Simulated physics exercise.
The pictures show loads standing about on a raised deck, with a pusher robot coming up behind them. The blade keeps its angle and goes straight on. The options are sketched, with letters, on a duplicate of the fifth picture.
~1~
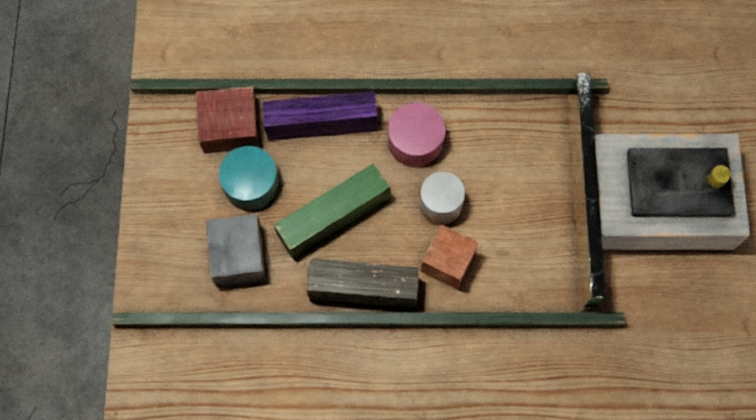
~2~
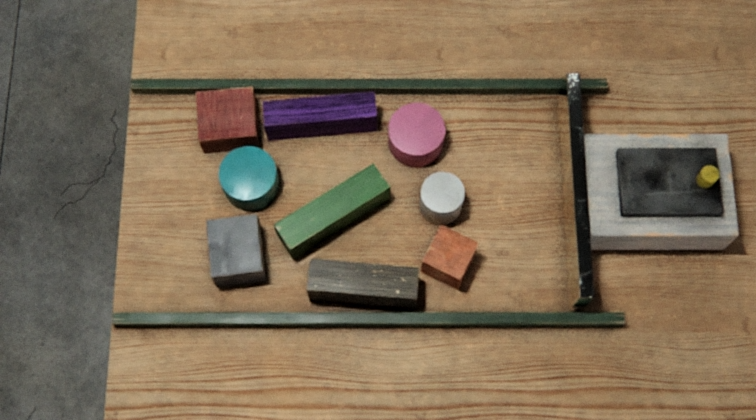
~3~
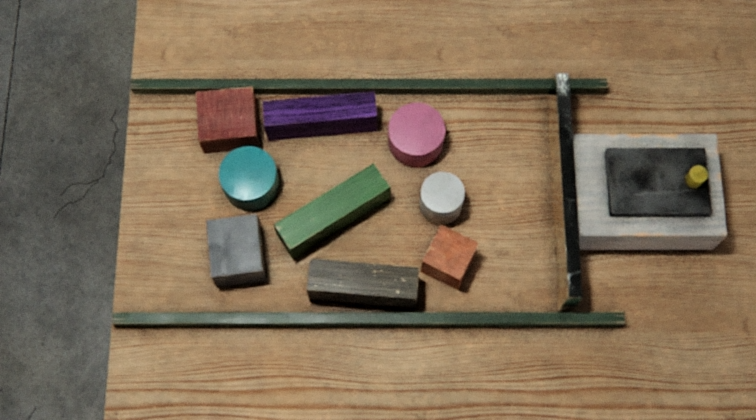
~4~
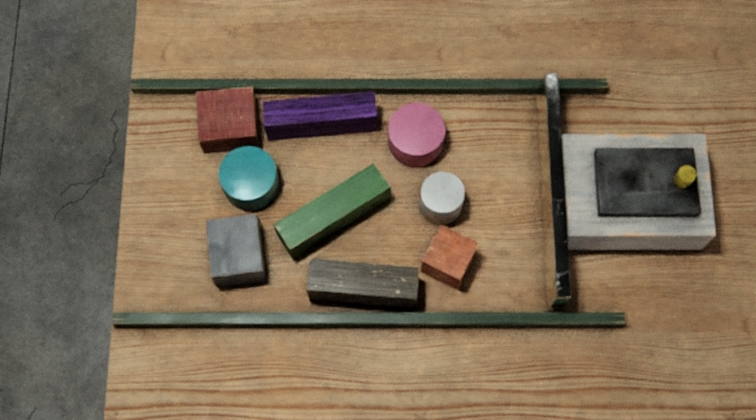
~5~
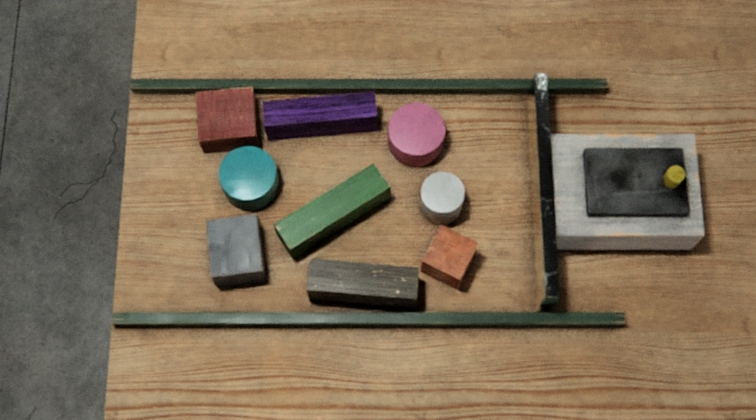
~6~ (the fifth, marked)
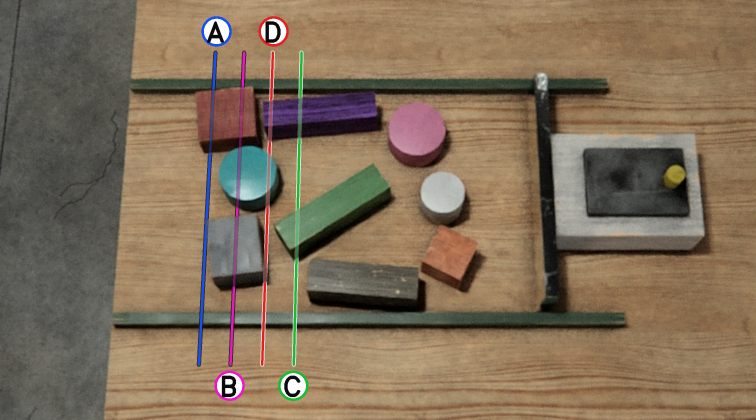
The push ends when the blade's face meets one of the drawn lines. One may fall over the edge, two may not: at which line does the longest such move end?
B is the last line within the limit.
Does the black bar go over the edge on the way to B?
No.
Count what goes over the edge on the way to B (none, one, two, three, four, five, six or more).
One.
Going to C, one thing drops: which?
The red crate.
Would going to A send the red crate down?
By then, yes.
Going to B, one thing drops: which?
The red crate goes over.
On the copy, A at (208, 201); B at (238, 201); C at (298, 201); D at (268, 201).
On B. First, robot (517, 181); black bar (360, 289); purple stick (315, 116).
Then, robot (405, 181); red crate (140, 115); turquoise canister (217, 180).
Finally, robot (318, 181); red crate over the edge; turquoise canister (135, 181); one fallen.
By contrast, A drops three; C is within the limit but short; D is within the limit but short.
